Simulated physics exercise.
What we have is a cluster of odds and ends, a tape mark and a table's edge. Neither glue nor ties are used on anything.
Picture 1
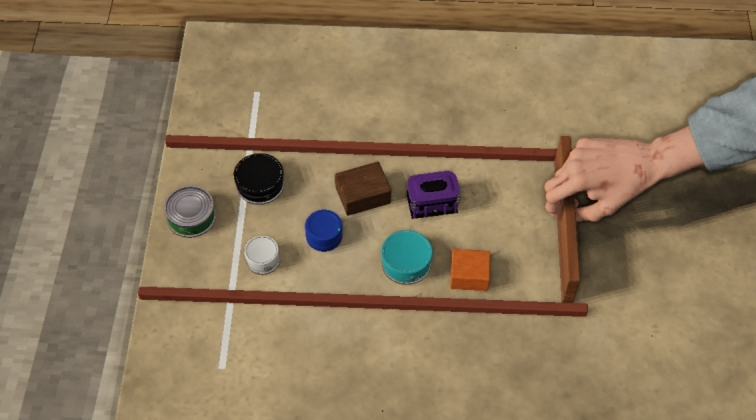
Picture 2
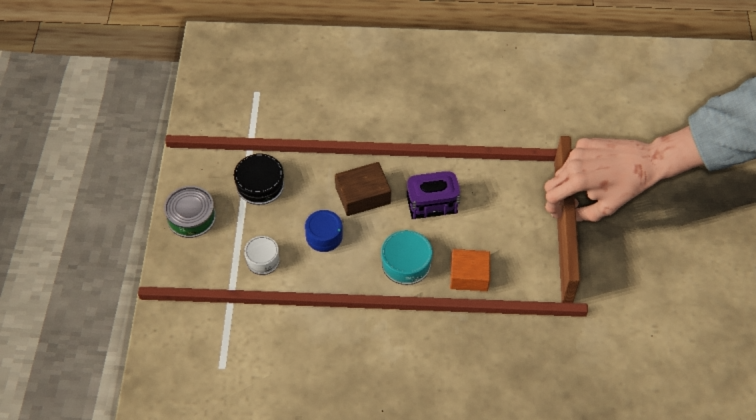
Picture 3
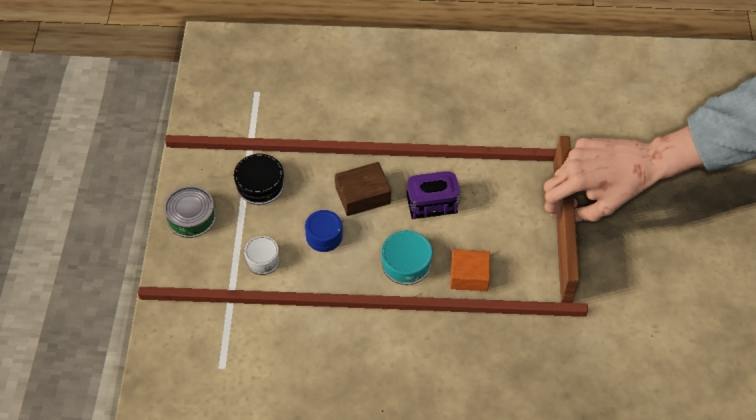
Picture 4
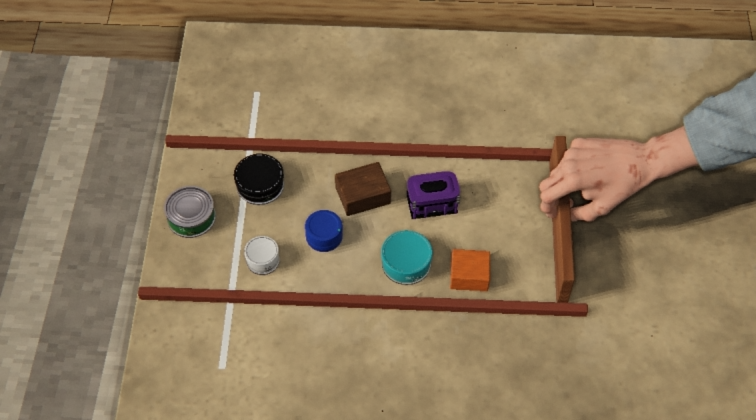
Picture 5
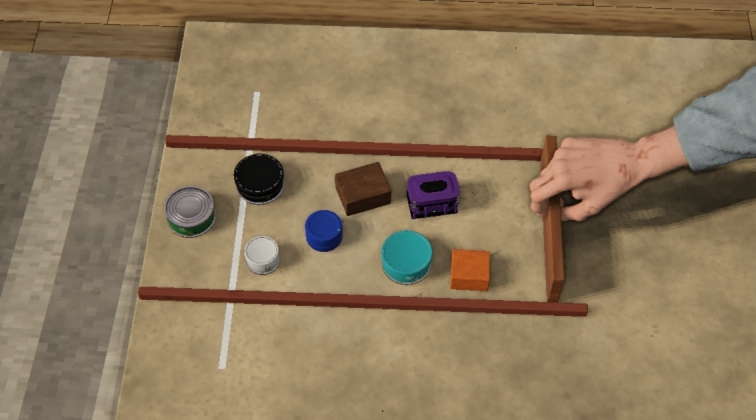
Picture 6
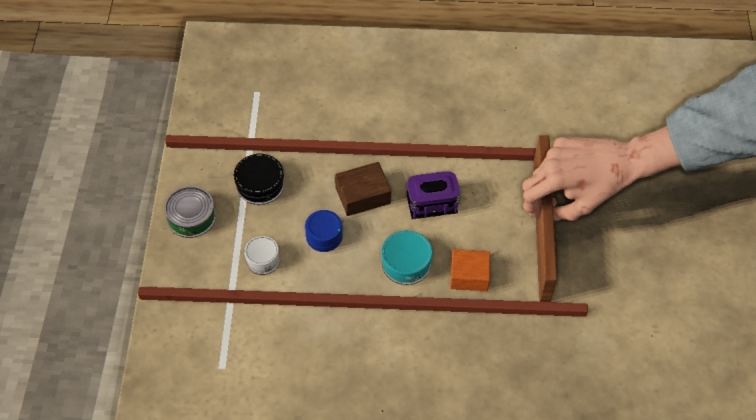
Hand sliding a wooden board slightly left between two red rails, while the pots, blocks and purple case ahead stay still.
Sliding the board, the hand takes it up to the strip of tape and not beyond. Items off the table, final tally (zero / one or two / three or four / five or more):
Final tally: One or two.
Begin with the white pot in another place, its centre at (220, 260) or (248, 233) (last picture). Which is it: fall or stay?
First place, it is gone; second place, it is safe.
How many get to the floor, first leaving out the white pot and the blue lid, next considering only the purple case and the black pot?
The counts: 1 and 1.
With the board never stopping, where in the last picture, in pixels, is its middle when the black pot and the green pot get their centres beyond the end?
Near (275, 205) and (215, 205).
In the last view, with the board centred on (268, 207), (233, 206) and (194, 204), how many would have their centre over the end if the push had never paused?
The numbers past the end are 1, 2 and 5.
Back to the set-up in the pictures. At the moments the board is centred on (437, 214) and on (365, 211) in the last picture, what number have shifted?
Moved so far: 4, later 7.
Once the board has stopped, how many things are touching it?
3 of them.
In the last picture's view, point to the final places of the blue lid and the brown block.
Around (222, 216), then around (174, 174).
Early on, none off yet; green pot at rest near (190, 212); black pot at rest near (259, 179); white pot at rest near (262, 256).
Finally, the number that fall off is one or two; lost, white pot and black pot.
